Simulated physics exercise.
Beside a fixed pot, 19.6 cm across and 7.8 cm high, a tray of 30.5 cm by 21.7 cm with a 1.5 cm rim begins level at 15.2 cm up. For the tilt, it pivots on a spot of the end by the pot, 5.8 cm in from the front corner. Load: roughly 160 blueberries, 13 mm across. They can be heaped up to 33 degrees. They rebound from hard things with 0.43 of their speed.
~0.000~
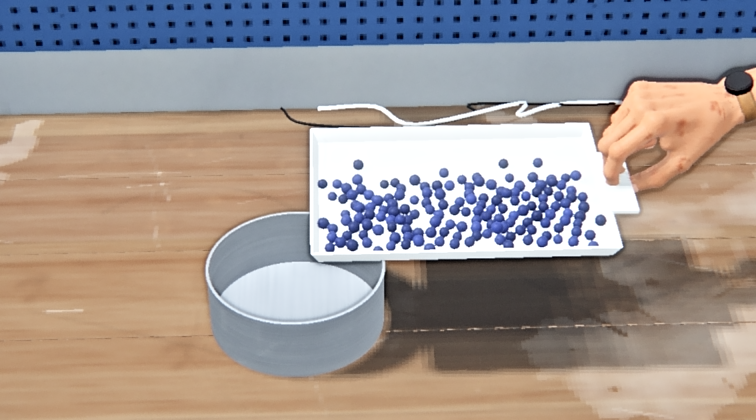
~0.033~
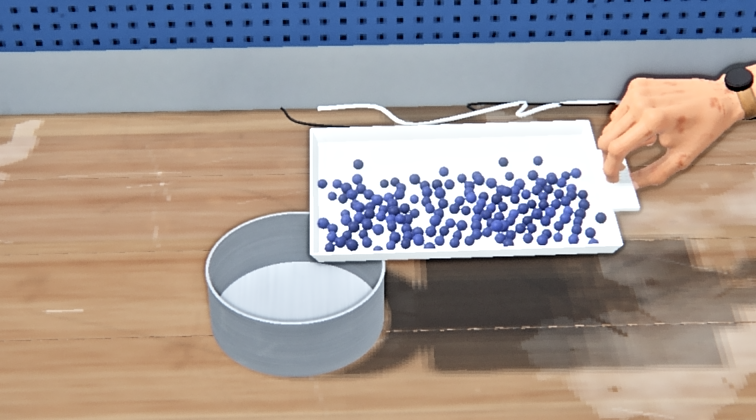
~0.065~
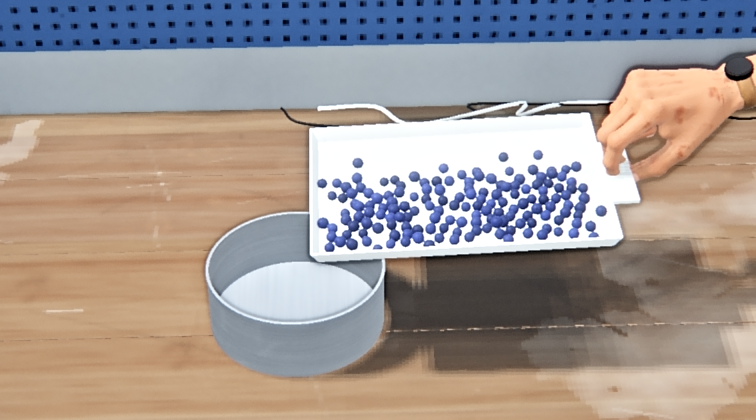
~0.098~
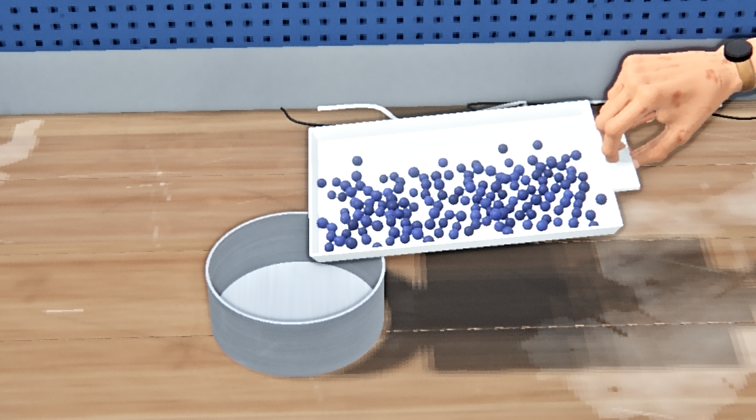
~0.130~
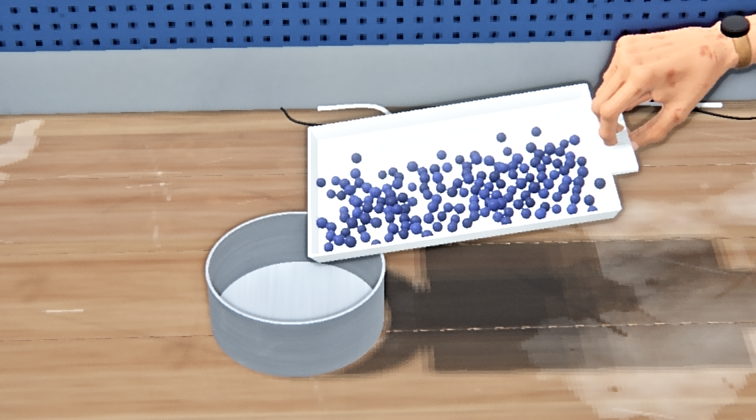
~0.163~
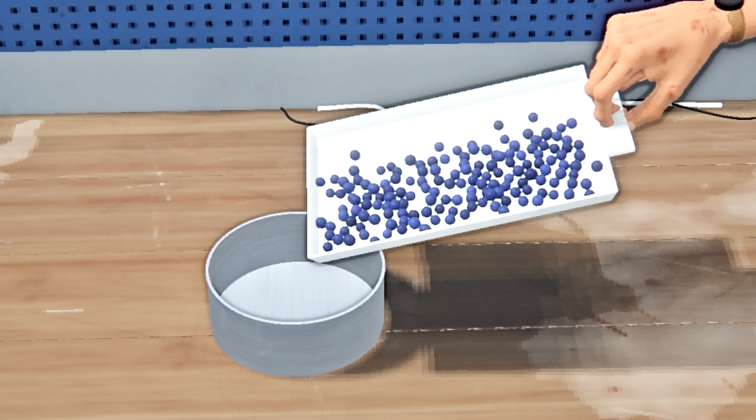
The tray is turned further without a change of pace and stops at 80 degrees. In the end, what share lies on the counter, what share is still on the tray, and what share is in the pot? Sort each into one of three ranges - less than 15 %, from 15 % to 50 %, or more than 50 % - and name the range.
Ranges: Counter: From 15 % to 50 %; left on the tray: Less than 15 %; pot: More than 50 %.
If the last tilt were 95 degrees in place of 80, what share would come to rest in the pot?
75 percent.
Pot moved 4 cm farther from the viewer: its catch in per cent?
I'd put it at around 55 per cent.
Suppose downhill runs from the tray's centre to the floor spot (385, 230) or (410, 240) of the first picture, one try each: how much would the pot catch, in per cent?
Some 45 and 30 per cent.
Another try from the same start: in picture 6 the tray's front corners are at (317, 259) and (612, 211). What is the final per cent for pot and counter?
Split: Pot = 35, counter = 65.
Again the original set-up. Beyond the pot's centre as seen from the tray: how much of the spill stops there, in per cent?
Share: Close to 100 %.
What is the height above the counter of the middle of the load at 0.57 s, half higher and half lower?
Median height: Approx. 20 cm.
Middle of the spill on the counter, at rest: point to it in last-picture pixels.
The middle of the spill sits at roughly (128, 398).
After 0.41 s, tilt 47 degrees; the tray holds 100 %, the pot 0 %.
Then, at 0.57 s, tilt 69 degrees; the tray holds 90 %, the pot 0 %.
After 0.86 s, tilt 80 degrees; the tray holds 5 %, the pot 65 %.
By 1.7 s all is still; counter 30 %, tray 0 %, pot 70 %.
